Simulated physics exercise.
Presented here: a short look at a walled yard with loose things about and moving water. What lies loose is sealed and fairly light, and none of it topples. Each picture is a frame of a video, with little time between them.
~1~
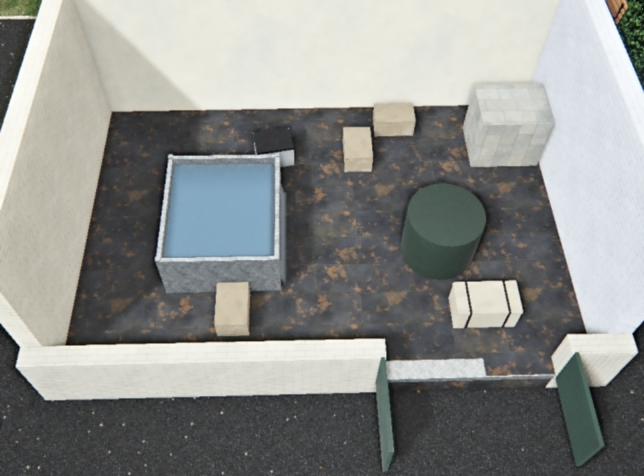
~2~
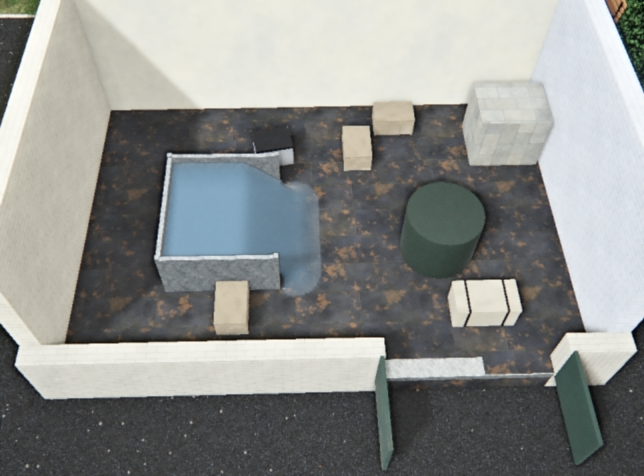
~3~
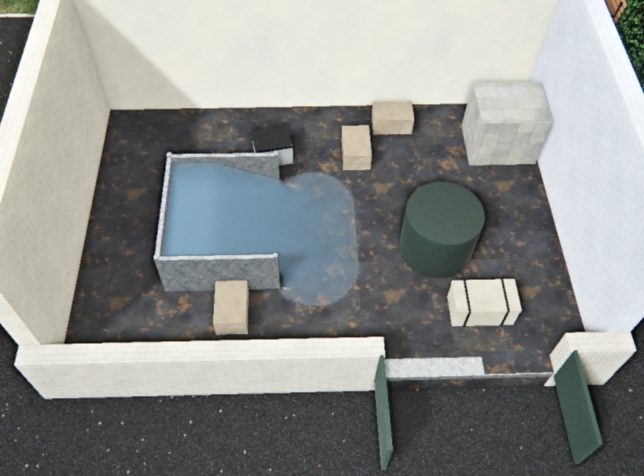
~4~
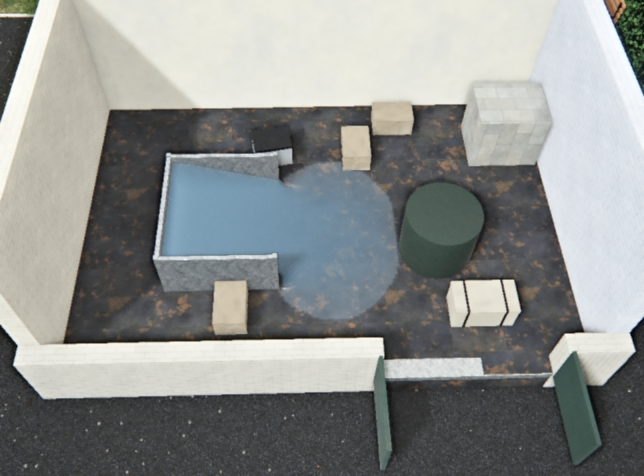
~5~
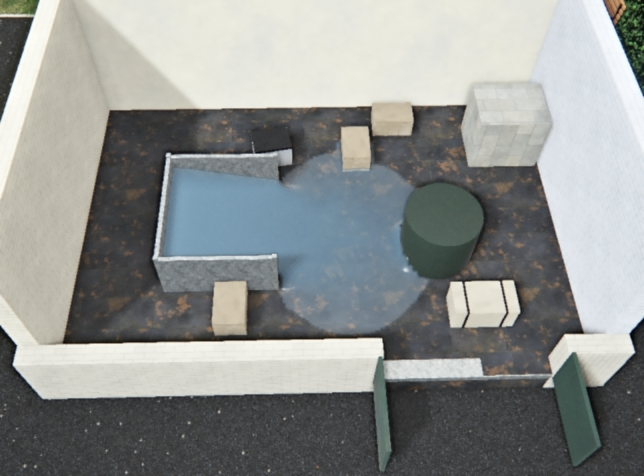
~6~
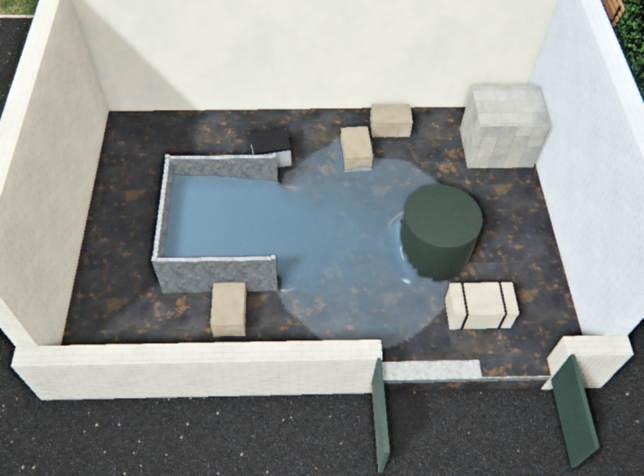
A walled yard held a stone tank of blue water; its right side opened and the water spread rightward across the dark ground, reaching the green drum and nearby boxes, which barely moved.
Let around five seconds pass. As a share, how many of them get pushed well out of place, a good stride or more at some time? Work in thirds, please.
I expect the share pushed well aside to be a third to two thirds.
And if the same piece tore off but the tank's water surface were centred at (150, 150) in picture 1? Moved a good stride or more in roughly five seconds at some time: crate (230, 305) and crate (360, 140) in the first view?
One by one, the first came up short and the second went the full distance.
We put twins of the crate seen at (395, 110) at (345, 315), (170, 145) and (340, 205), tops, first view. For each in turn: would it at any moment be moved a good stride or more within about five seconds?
Taking them one at a time: Gets driven off, then remains close, then gets driven off.
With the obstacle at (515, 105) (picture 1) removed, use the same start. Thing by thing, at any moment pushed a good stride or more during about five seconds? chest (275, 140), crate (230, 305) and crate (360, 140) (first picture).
Result, listed order: Hardly budged / hardly budged / knocked clear.
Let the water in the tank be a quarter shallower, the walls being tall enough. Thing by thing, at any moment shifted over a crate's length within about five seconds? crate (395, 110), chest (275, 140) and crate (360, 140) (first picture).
In sequence: Went the distance, fell short and went the distance.
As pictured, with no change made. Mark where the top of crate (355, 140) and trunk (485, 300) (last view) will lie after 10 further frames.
Estimated: (412, 118); (555, 308).
A moment on, 0 of 5 are well off their spots; 0 afloat.
Next, 2 of 5 are well off their spots; 2 afloat.
Later, 3 of 5 are well off their spots; 3 afloat.
In the end, 3 of 5 are well off their spots, and 3 have been at some point; 2 afloat.
